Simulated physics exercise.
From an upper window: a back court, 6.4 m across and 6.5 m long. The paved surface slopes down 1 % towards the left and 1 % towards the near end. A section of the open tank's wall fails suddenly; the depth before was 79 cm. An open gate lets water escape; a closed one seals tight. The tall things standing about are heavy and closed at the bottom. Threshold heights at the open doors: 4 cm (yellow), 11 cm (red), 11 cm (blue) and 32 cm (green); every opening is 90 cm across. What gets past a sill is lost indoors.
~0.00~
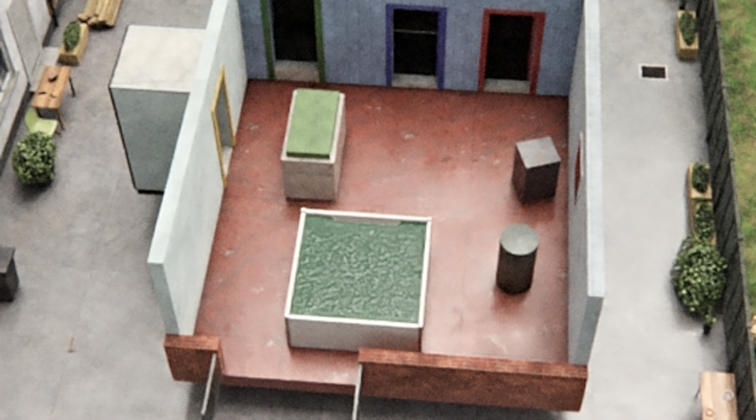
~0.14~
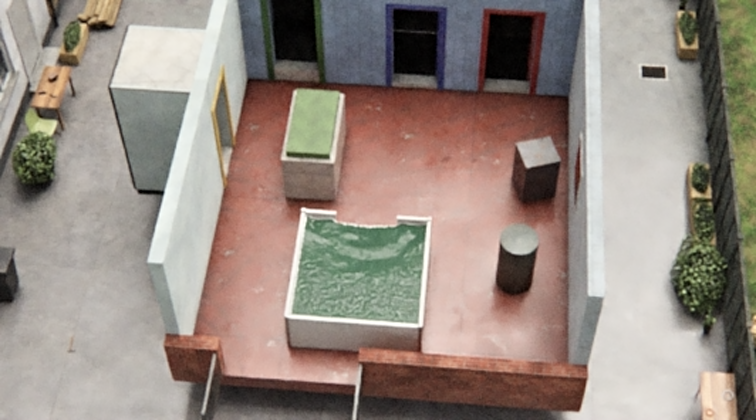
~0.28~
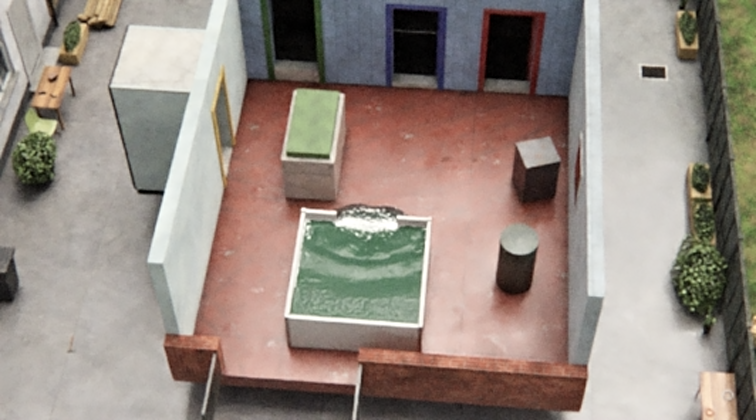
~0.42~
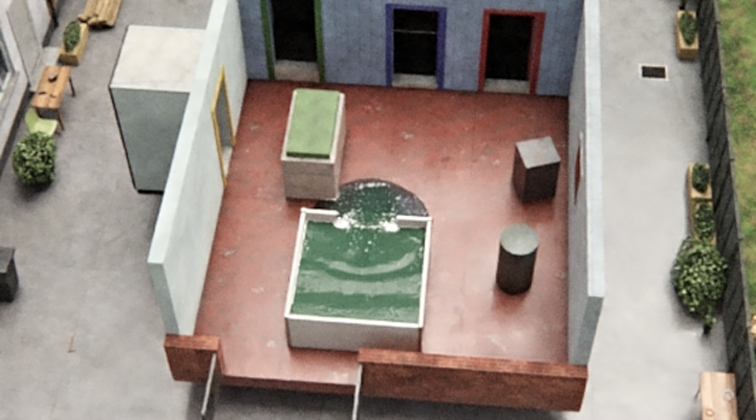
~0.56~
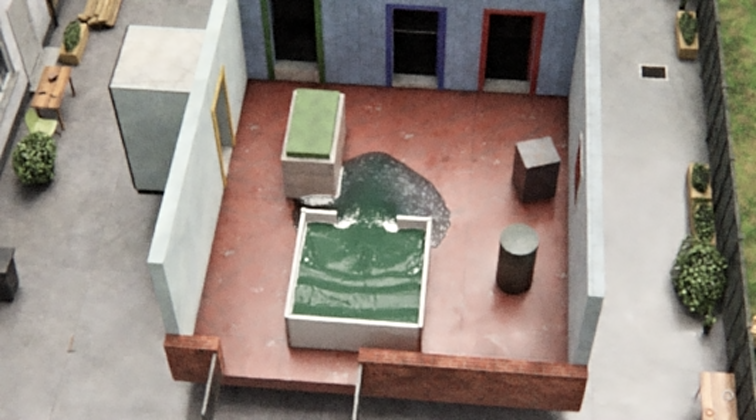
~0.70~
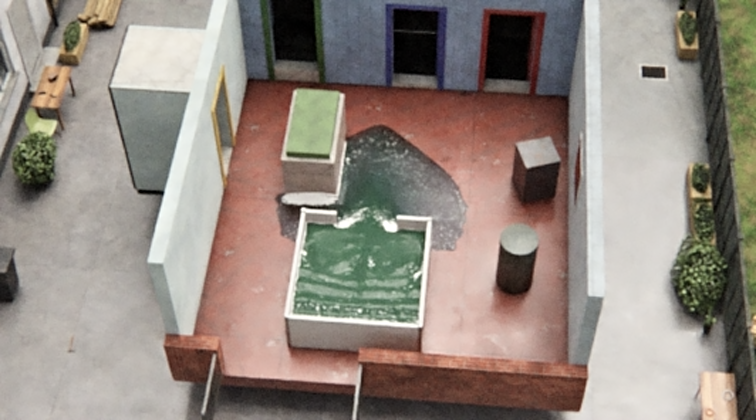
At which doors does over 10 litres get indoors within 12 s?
Door by door: At the yellow door it passes the limit; at the red door it goes over the limit; at the blue door it passes the limit; at the green door it does not reach the limit.
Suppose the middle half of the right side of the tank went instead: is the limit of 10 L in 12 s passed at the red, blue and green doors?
Against that limit: Red not over, blue under, green not over.
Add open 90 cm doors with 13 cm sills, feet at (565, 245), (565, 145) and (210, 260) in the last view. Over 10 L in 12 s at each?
In turn: Not over, over, not over.
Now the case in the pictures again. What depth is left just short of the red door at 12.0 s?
Some 7.0 cm.
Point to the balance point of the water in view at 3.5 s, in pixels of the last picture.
Near (379, 212).
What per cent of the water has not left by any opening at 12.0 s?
Roughly 76 in a hundred.
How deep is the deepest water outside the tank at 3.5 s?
About 29 cm.
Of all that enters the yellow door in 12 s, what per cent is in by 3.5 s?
About 10 per cent.
After 1.4 s water covers 35 % of the floor and is deepest (46 cm) near (363, 241); yellow door not reached, red door not reached, blue door 18 cm at the sill, 12 L in, green door not reached.
After 2.2 s water covers 50 % of the floor and is deepest (40 cm) near (381, 94); yellow door 5 cm at the sill, 1 L in, red door 18 cm at the sill, 3 L in, blue door 34 cm at the sill, 97 L in, green door 8 cm at the sill, 0 L in.
After 3.5 s water covers 60 % of the floor and is deepest (29 cm) near (363, 241); yellow door 9 cm at the sill, 4 L in, red door 13 cm at the sill, 21 L in, blue door 25 cm at the sill, 260 L in, green door 8 cm at the sill, 0 L in.
After 7.0 s water covers 90 % of the floor and is deepest (18 cm) near (554, 175); yellow door 6 cm at the sill, 32 L in, red door 9 cm at the sill, 39 L in, blue door 13 cm at the sill, 361 L in, green door 5 cm at the sill, 0 L in.
After 12.0 s water covers 95 % of the floor and is deepest (16 cm) near (188, 360); yellow door 6 cm at the sill, 44 L in, red door 7 cm at the sill, 41 L in, blue door 6 cm at the sill, 365 L in, green door 7 cm at the sill, 0 L in.
